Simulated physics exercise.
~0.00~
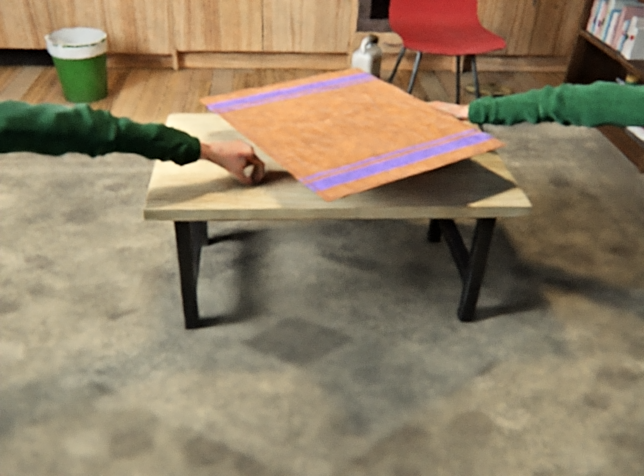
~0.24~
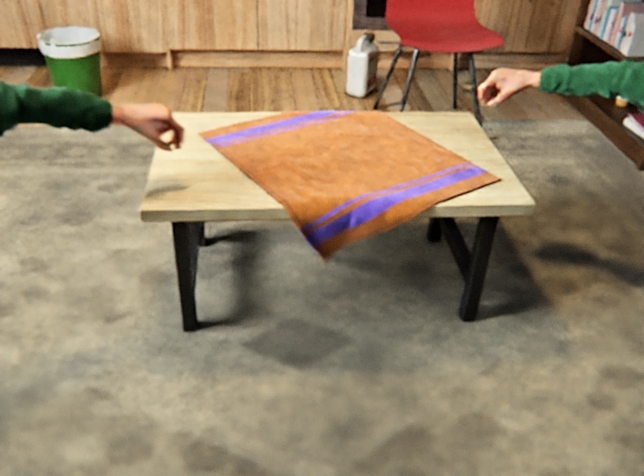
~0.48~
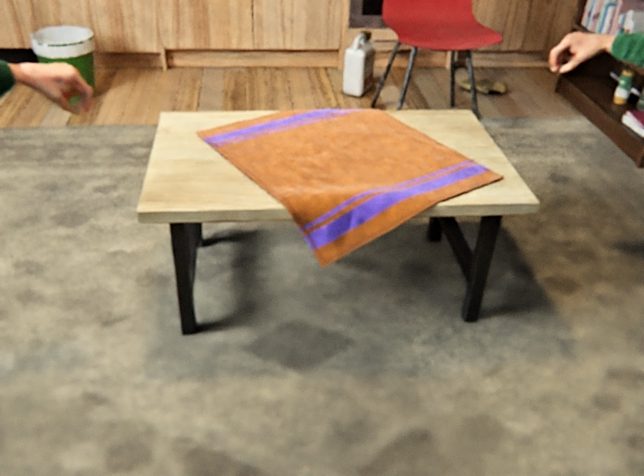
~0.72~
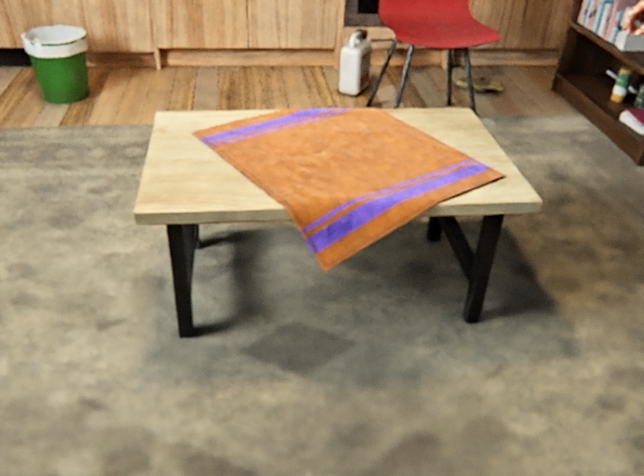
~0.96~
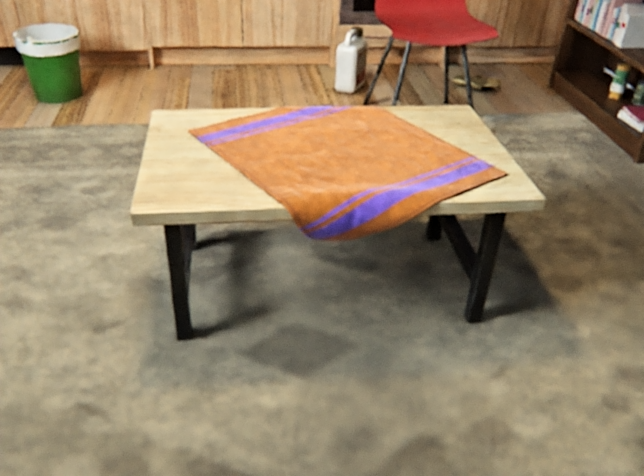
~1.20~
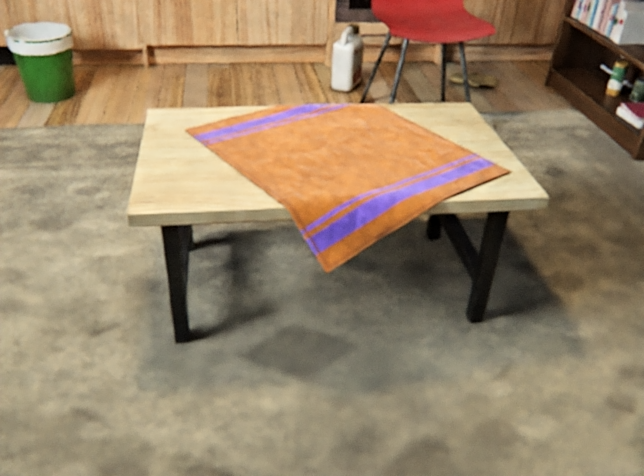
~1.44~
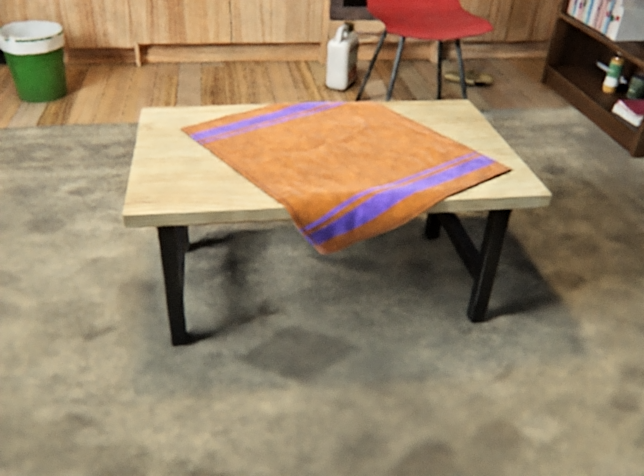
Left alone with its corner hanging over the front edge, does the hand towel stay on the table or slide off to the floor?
The hand towel stays on the table. Its front corner flaps over the edge, but most of the cloth keeps lying on the top.
